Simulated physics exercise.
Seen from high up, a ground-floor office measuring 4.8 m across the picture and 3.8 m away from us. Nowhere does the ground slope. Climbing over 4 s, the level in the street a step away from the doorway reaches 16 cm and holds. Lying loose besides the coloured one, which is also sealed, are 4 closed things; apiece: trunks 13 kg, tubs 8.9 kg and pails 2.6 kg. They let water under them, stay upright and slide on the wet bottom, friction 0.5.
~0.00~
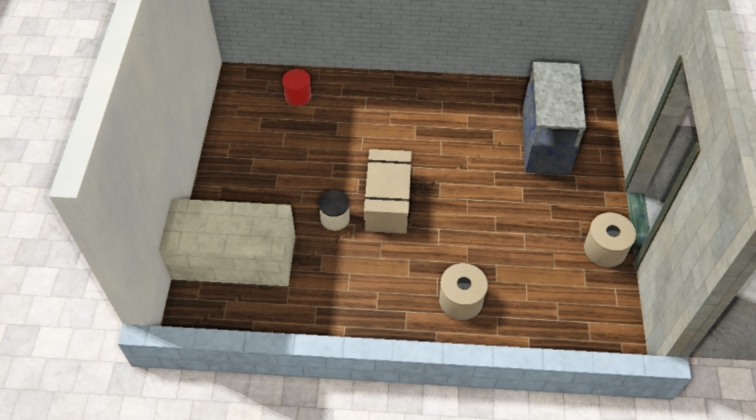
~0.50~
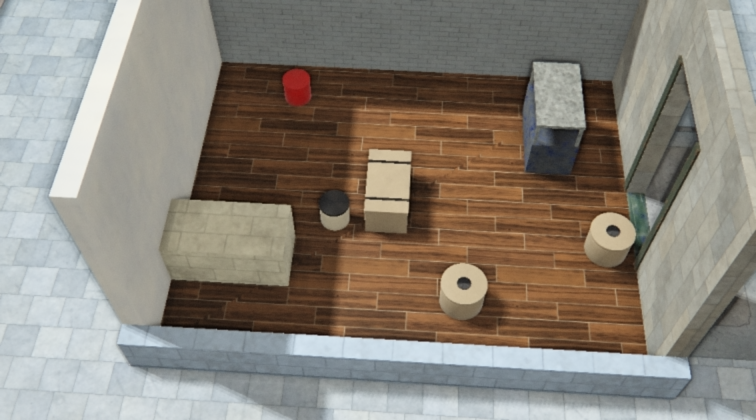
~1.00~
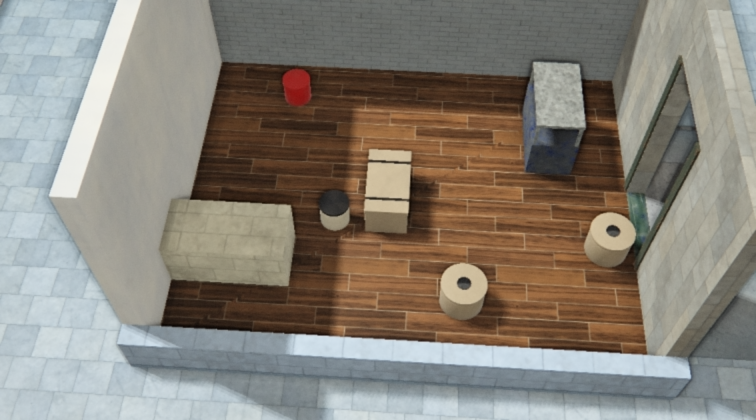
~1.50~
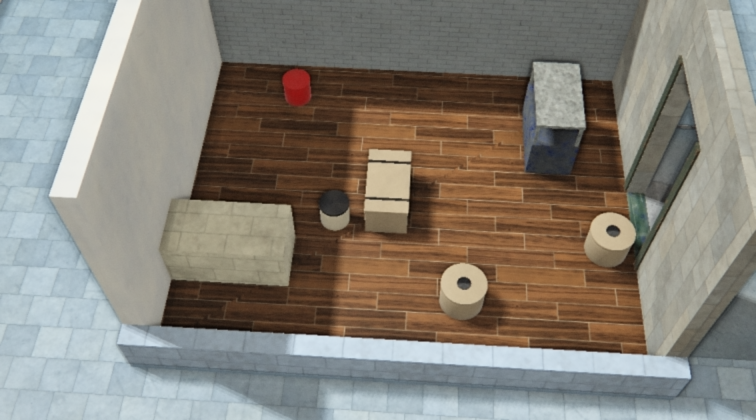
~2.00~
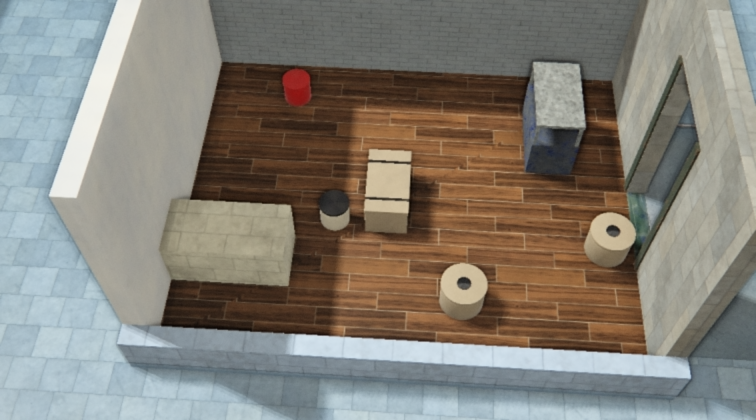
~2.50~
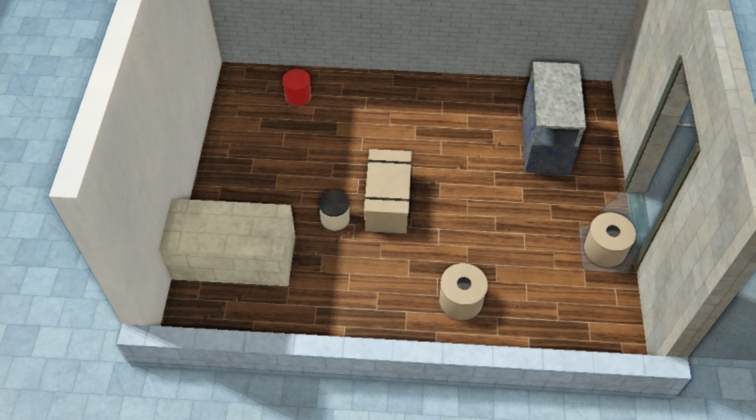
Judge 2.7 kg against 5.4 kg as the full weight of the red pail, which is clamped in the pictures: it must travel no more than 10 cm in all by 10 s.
Only the heavier mass succeeds.
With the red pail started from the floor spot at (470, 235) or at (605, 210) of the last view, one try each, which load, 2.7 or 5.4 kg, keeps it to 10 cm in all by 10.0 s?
One by one: Neither mass suffices; neither mass suffices.
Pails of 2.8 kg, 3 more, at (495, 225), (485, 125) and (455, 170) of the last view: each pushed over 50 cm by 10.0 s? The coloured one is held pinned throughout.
Spot one crosses the limit, spot two stays inside, spot three crosses the limit.
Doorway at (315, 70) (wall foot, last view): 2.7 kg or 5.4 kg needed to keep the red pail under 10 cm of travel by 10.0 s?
Lab note: Both masses insufficient.
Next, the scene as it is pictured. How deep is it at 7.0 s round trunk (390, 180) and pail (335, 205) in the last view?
About 3 and 0 cm.
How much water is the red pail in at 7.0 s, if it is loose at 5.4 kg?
Depth: Approx. 2 cm.
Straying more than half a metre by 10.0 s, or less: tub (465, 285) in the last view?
I'd say it falls below.
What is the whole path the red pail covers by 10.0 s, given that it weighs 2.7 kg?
Total path: Approx. 60 cm.
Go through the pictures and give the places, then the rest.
In the first frame, the red pail at (296, 79), on the bottom; water covers 0.0 m2; 0 of 5 have shifted.
In the second frame, the red pail at (296, 79) rests on the ground; water covers 0.0 m2; 0 of 5 have shifted.
In the third frame, the red pail at (296, 79) rests on the ground; 0.0 m2 under water; 0 of 5 have shifted.
In the fourth frame, the red pail at (296, 79) rests on the ground; 0.0 m2 under water; 0 of 5 have shifted.
In the fifth frame, the red pail at (296, 79) rests on the ground; water covers 0.0 m2; 0 of 5 have shifted.
In the sixth frame, the red pail at (296, 79), on the bottom; water covers 0.1 m2; 0 of 5 have shifted.
After 3.5 s the red pail would be 0 cm from its start with 2.7 kg and 0 cm from its start with 5.4 kg; 0 cm of water round it then.
After 4.5 s the red pail would be 0 cm from its start with 2.7 kg and 0 cm from its start with 5.4 kg; 0 cm of water round it then.
After 7.0 s the red pail would be 0 cm from its start with 2.7 kg and 0 cm from its start with 5.4 kg; 2 cm of water round it then.
After 10.0 s the red pail would be 65 cm from its start with 2.7 kg and 0 cm from its start with 5.4 kg; 4 cm of water round it then.
